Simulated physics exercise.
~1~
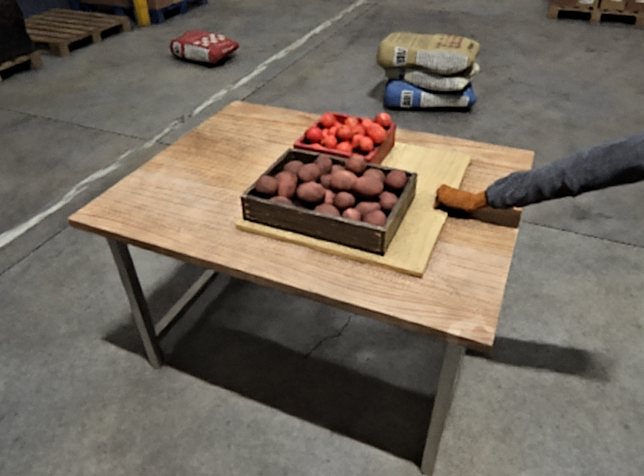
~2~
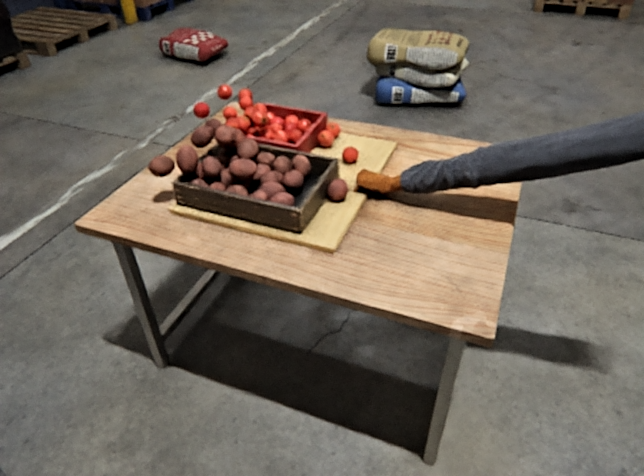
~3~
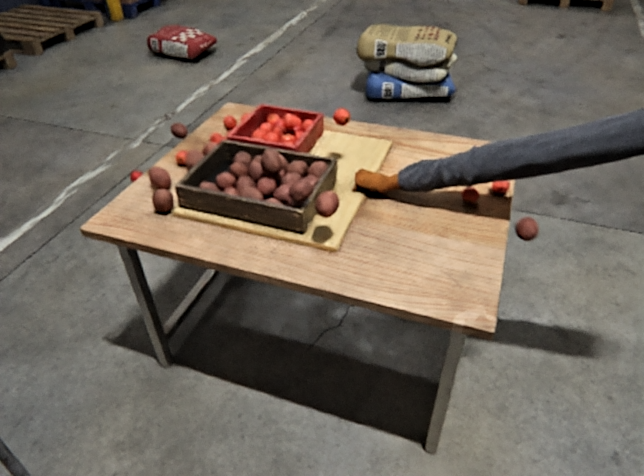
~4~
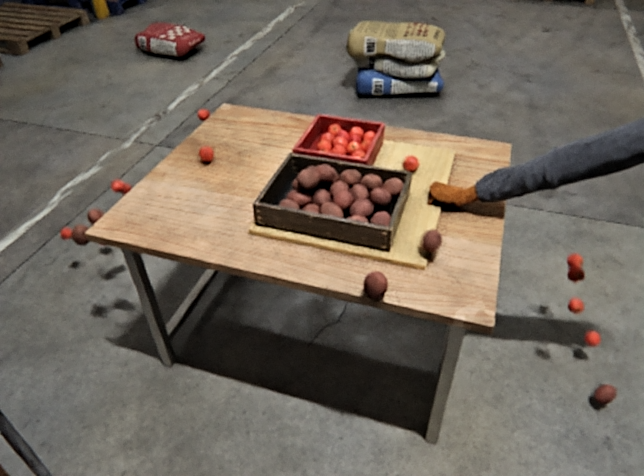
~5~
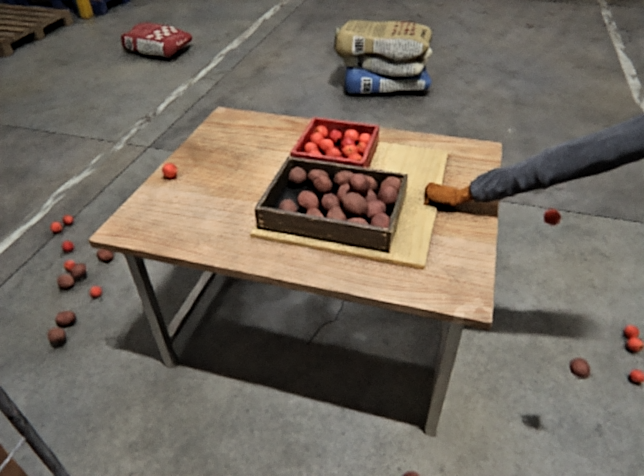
At first, a black box heaped with red potatoes and a red box of tomatoes sit on a board on a wooden table, a gloved hand at the board's edge. The hand moves the board left, and potatoes and tomatoes fly up over the boxes' left sides. More spill out, some to the right past the arm. Then the board slides back right, while loose pieces drop off both ends of the table. Finally, the board stays put with both boxes still holding most of their loads, a lone tomato rests on the tabletop, and others lie scattered across the concrete floor.
